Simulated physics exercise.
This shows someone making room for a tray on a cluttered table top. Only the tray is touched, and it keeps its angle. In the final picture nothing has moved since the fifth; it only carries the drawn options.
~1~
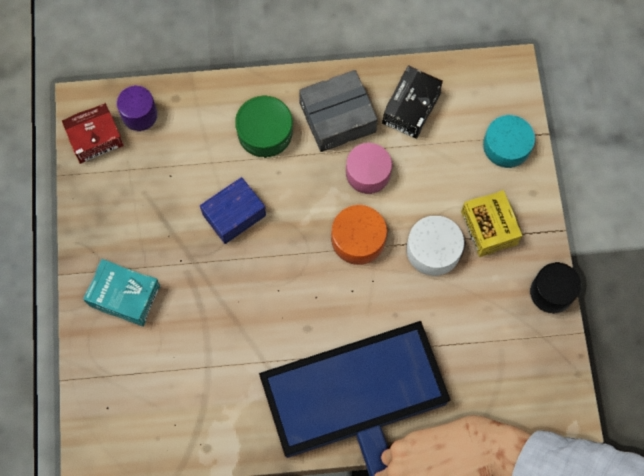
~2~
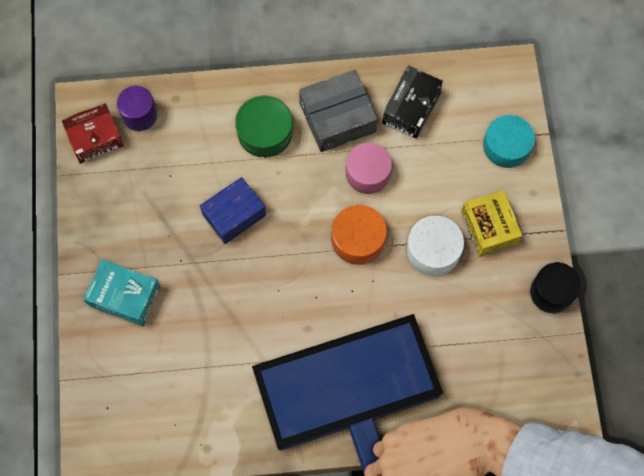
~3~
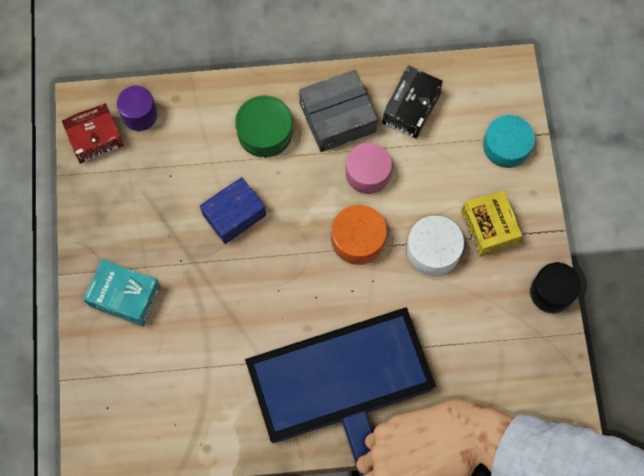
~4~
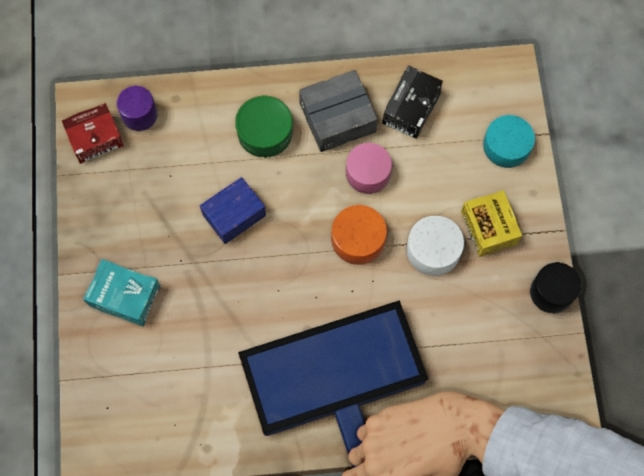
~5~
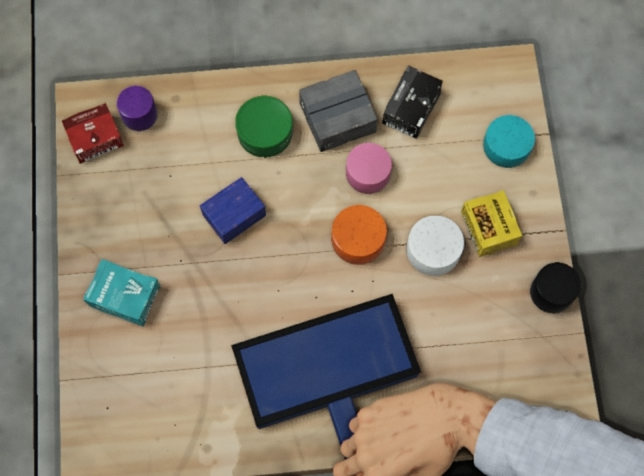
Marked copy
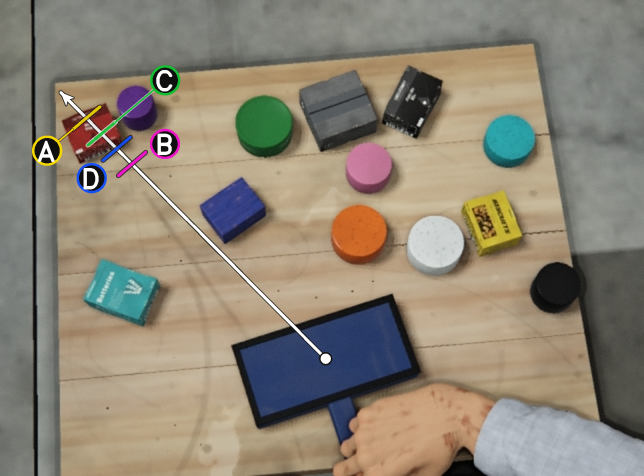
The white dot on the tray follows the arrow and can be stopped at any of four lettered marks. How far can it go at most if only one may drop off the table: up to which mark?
C is the last mark within the limit.
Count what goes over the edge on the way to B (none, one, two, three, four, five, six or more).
By then, none.
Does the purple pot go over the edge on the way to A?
By then, yes.
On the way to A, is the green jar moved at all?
No.
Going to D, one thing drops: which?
The purple pot goes over.
On the marked copy, A at (86, 118); B at (132, 164); C at (101, 134); D at (117, 149); the arrow from (326, 359) to (61, 93); the white dot at (326, 359).
With C. Early on, tray (242, 277); orange pot (356, 225); black pot (555, 288).
Further on, tray (162, 197); turquoise box (74, 283); blue block (167, 138).
At the end, tray (104, 139); purple pot over the edge; red packet (59, 96); one fallen.
As for the rest, A drops three; B is within the limit but short; D is within the limit but short.
